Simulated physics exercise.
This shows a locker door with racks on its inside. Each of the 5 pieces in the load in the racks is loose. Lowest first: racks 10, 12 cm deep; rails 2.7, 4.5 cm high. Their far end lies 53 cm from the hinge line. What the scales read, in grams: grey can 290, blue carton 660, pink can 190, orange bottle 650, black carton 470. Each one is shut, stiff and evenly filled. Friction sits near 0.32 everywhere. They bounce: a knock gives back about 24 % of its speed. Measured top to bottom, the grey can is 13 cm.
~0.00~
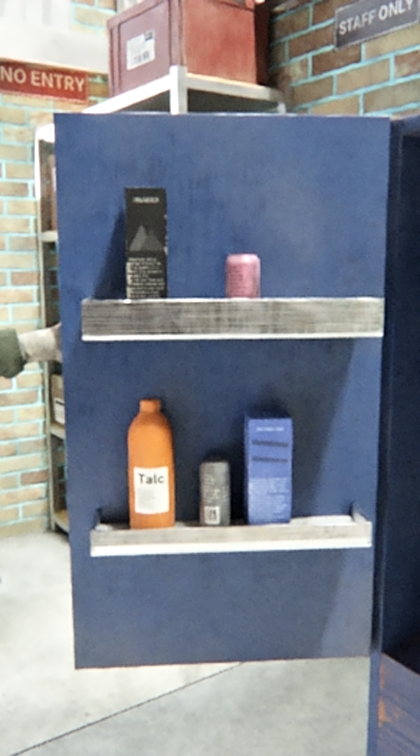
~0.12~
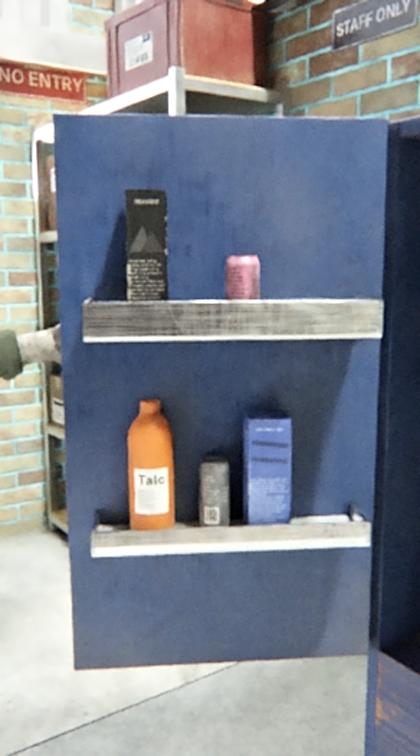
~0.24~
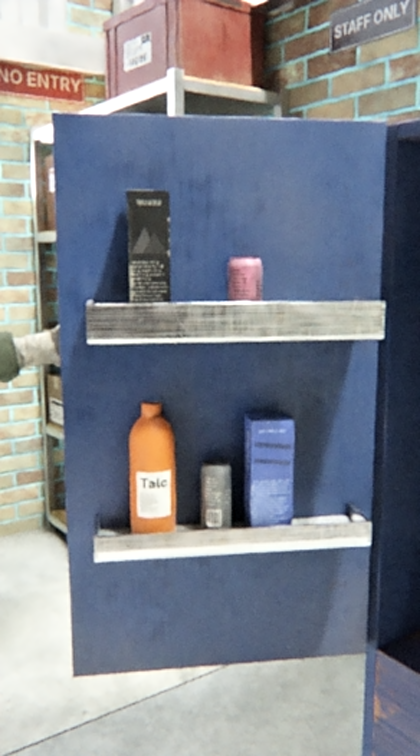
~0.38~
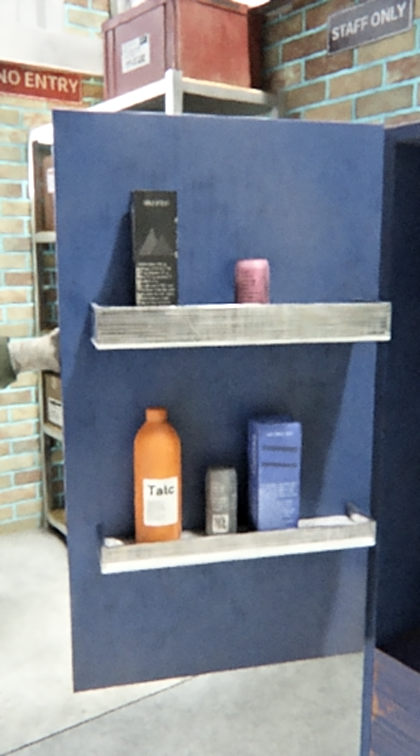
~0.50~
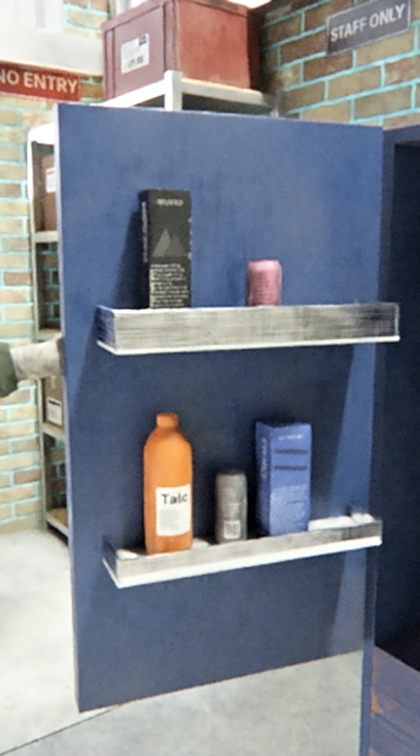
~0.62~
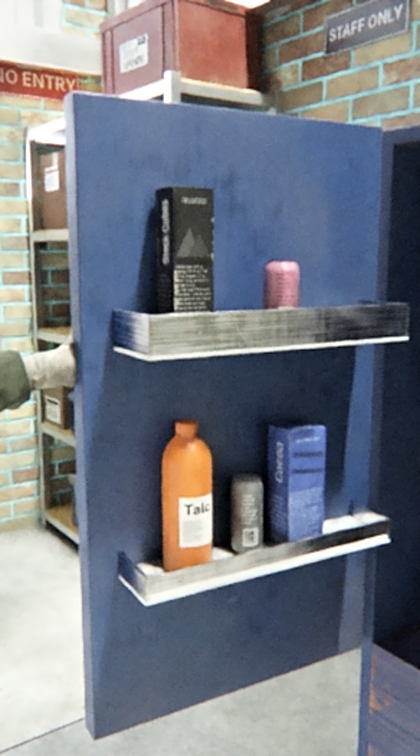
In the video, a gloved hand at the left holds the edge of an open blue locker door and swings it partway toward closed, carrying its two racks of an orange bottle, cans and cartons slightly to the right.
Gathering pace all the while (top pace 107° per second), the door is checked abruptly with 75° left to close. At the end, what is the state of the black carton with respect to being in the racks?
Off the door.
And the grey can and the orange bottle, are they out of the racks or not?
Result: Grey can remains in bounds, orange bottle goes out of bounds.
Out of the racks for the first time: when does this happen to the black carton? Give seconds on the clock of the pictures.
Time: Roughly 1.1 s.
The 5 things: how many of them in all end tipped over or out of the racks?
So, 2 in all.
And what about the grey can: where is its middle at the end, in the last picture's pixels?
Look near (317, 535) and you'll find it.
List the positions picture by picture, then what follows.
Door 120° open; black carton (147, 257); grey can (215, 494), in the first frame.
Door 119° open; pink can (242, 291); orange bottle (151, 467), in the second frame.
Door 117° open; grey can (216, 497); blue carton (268, 475), in the third frame.
Door 111° open; pink can (252, 294); orange bottle (158, 477), in the fourth frame.
Door 105° open; grey can (231, 508); blue carton (282, 481), in the fifth frame.
Door 96° open; black carton (185, 264); pink can (281, 297), in the sixth frame.
After 1.12 s, door 75° open; orange bottle and black carton now out of the racks; grey can 4° off upright; pink can moved 2 cm.
After 1.52 s, door 75° open; grey can moved 3 cm; pink can moved 2 cm.
In the end (2.1 s), out of the racks, orange bottle and black carton; the other 3 under 5 cm from the start.
